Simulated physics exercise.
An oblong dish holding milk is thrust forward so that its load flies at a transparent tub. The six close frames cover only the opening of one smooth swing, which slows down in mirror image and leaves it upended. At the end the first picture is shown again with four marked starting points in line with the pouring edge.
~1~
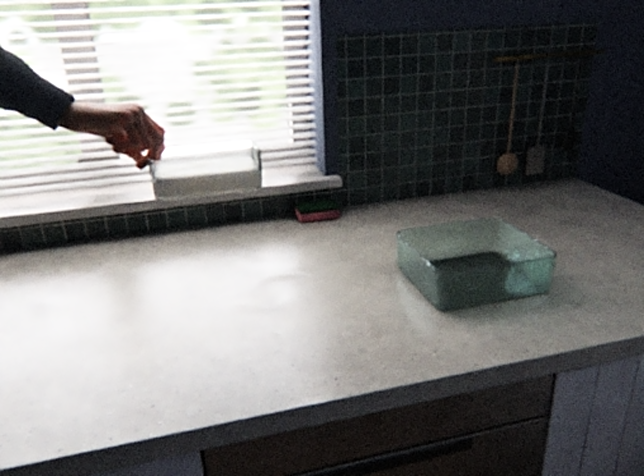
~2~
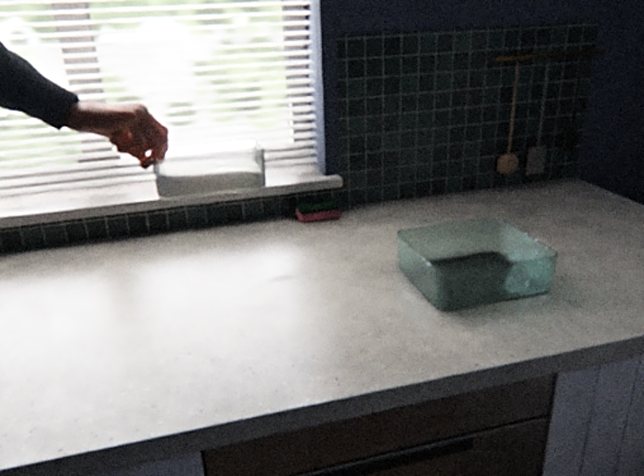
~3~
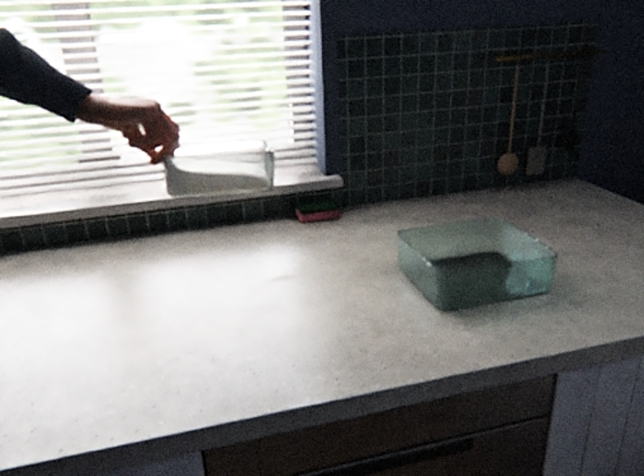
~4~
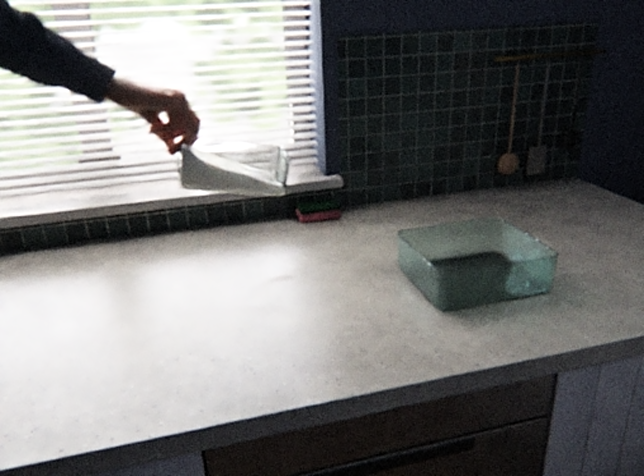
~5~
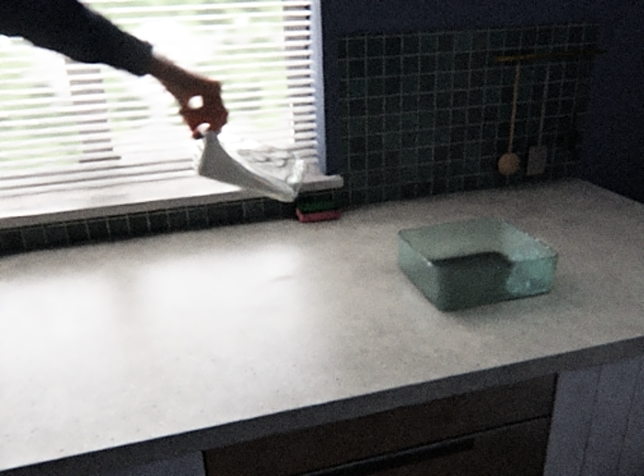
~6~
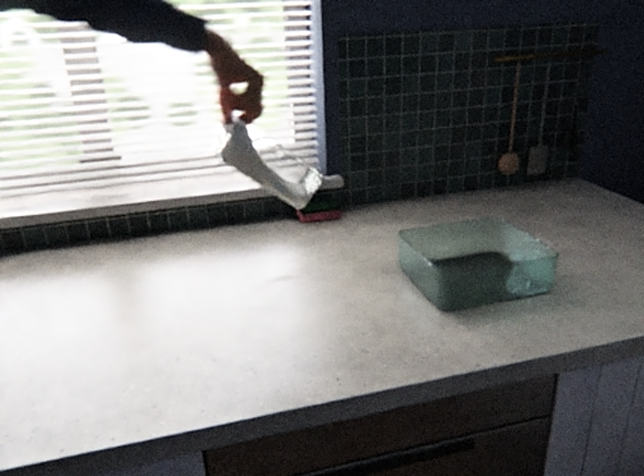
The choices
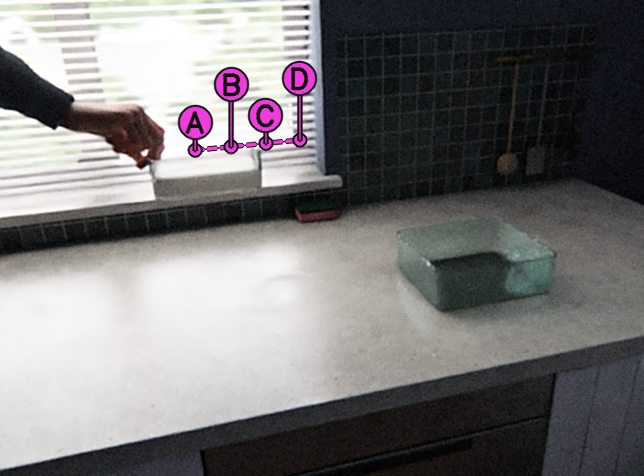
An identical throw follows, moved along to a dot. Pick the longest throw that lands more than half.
D will do.
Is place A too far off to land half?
Yes.
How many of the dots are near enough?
One of them.
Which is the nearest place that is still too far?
It is C.
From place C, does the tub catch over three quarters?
No, less.
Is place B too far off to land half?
Yes.
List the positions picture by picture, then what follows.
In the first picture, upright, lip at (255, 144); tub from (435, 310) to (548, 290); nothing has left yet.
In the second picture, upright, lip at (259, 144); nothing has left yet.
In the third picture, tipped about 3°, lip at (268, 145); nothing has left yet.
In the fourth picture, tipped about 11°, lip at (284, 151); milk is over the rim, down to (187, 142).
In the fifth picture, tipped about 23°, lip at (302, 161); milk is over the rim, down to (215, 133).
In the sixth picture, tipped about 39°, lip at (318, 173); milk is over the rim, down to (226, 130).
In magenta, A at (195, 150); B at (231, 146); C at (265, 143); D at (299, 140).
With A, about 0 % lands in the tub, 99 % falls short.
With B, about 12 % lands in the tub, 85 % falls short and 4 % goes beside or beyond.
With C, about 27 % lands in the tub, 66 % falls short and 7 % goes beside or beyond.
With D, about 65 % lands in the tub, 24 % falls short and 11 % goes beside or beyond.
